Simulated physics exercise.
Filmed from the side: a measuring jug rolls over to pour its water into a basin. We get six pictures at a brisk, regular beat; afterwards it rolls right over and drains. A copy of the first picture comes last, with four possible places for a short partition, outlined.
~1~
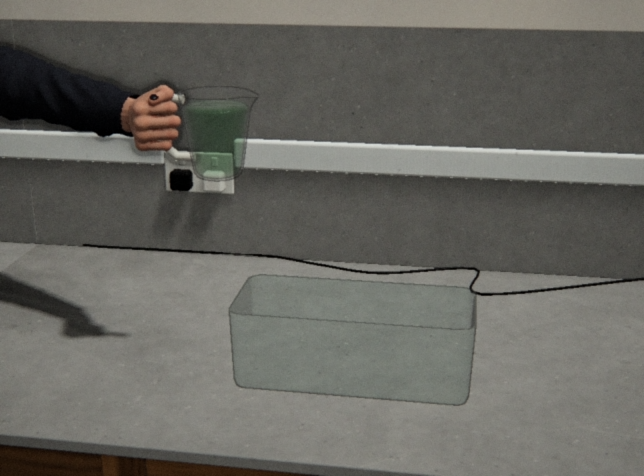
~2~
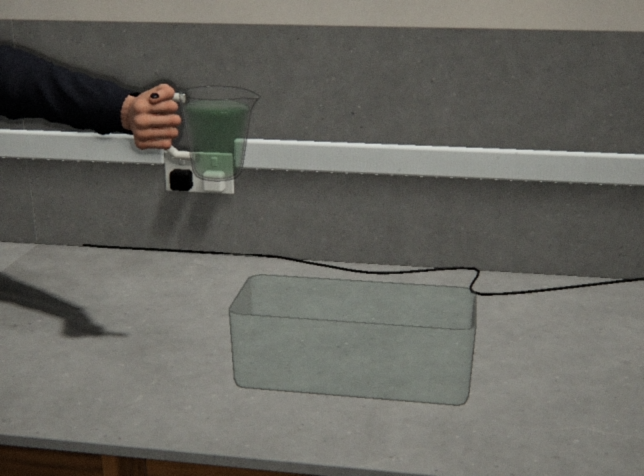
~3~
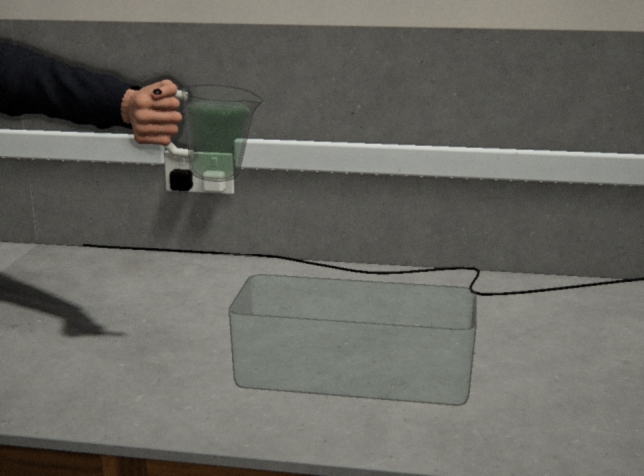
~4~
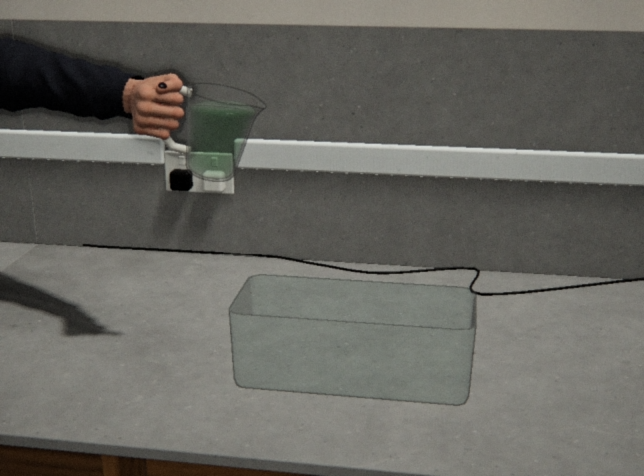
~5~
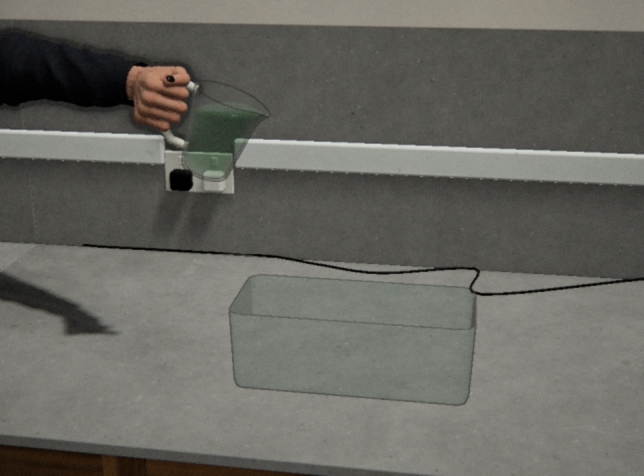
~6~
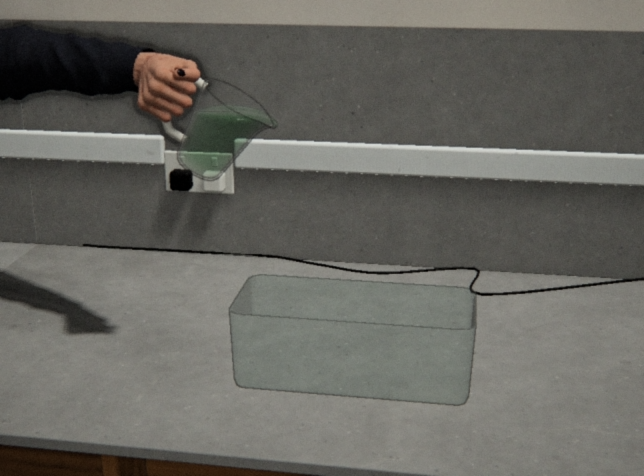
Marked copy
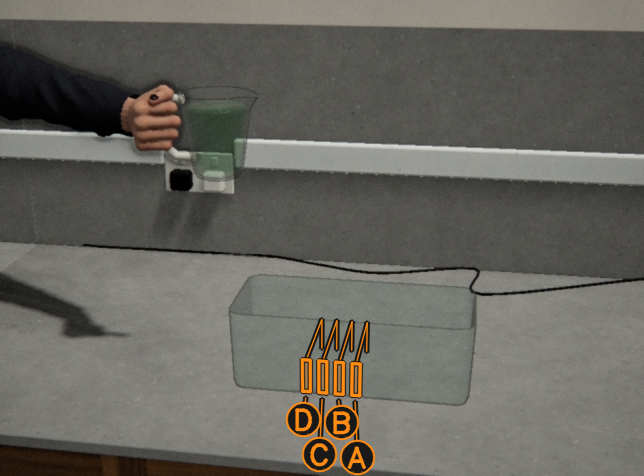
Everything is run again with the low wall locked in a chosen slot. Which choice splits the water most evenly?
The answer is place C.
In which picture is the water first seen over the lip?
In picture 6.
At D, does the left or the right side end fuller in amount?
The right one.
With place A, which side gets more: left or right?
More ends on the left.
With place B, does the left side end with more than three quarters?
Yes, it does.
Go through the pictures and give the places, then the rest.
Upright, lip at (257, 96); basin from (234, 384) to (469, 403); nothing has left yet, in the first frame.
Upright, lip at (258, 97); nothing has left yet, in the second frame.
Tipped about 6°, lip at (261, 101); nothing has left yet, in the third frame.
Tipped about 13°, lip at (265, 107); nothing has left yet, in the fourth frame.
Tipped about 22°, lip at (269, 115); nothing has left yet, in the fifth frame.
Tipped about 32°, lip at (272, 125); water is over the lip, down to (272, 125), in the sixth frame.
In orange, A at (355, 401); B at (338, 400); C at (322, 398); D at (305, 397).
With A, about 90 % ends left of the wall and 5 % right of it; 5 % is lost outside.
With B, about 86 % ends left of the wall and 7 % right of it; 7 % is lost outside.
With C, about 47 % ends left of the wall and 51 % right of it.
With D, about 6 % ends left of the wall and 93 % right of it.
